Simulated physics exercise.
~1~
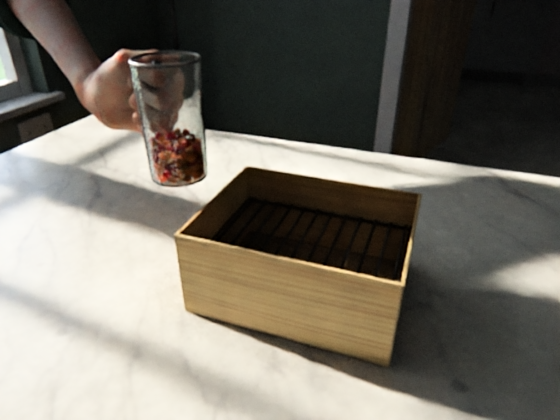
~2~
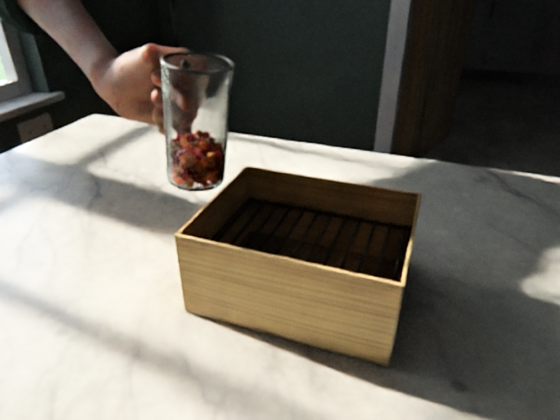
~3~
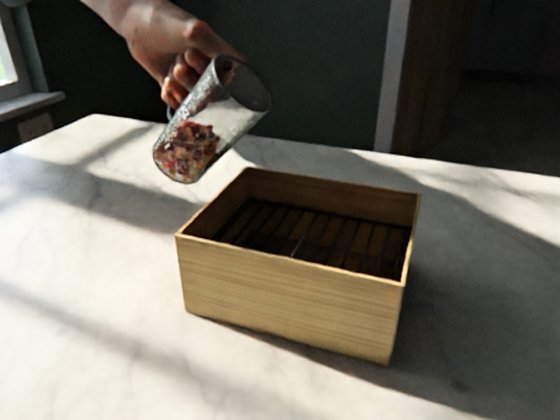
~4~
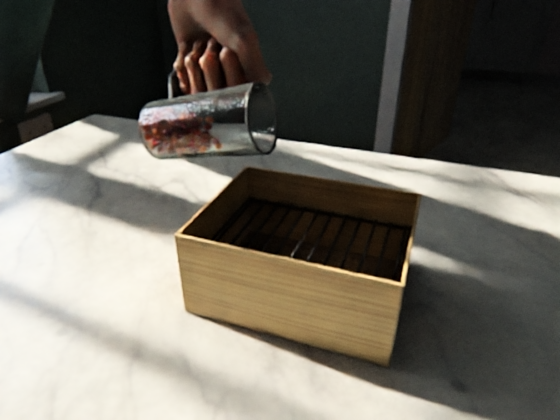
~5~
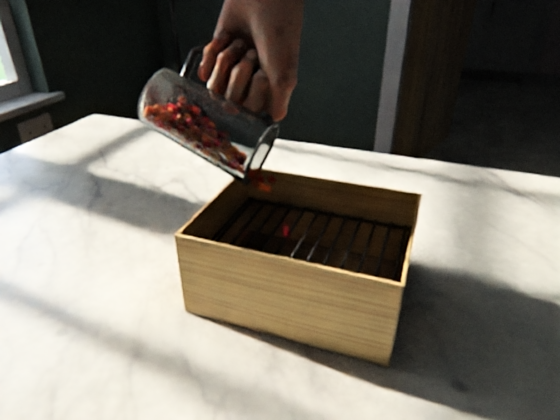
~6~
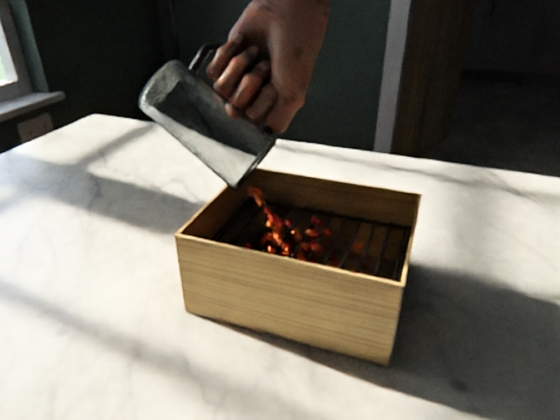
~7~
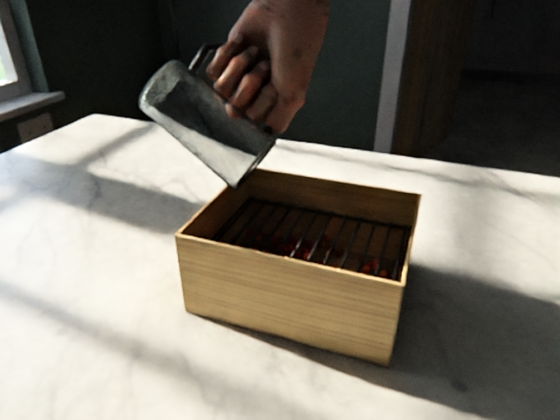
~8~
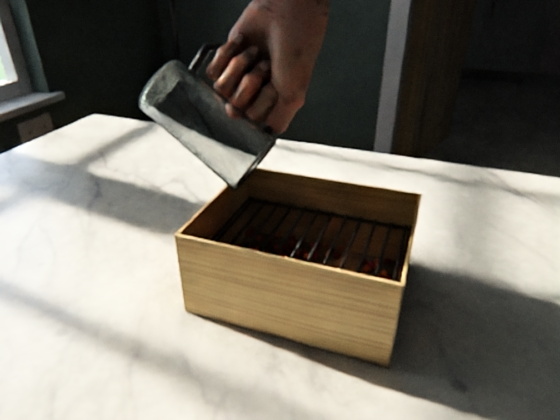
A hand tips orange and red bits from a glass, and they fall through the rack.
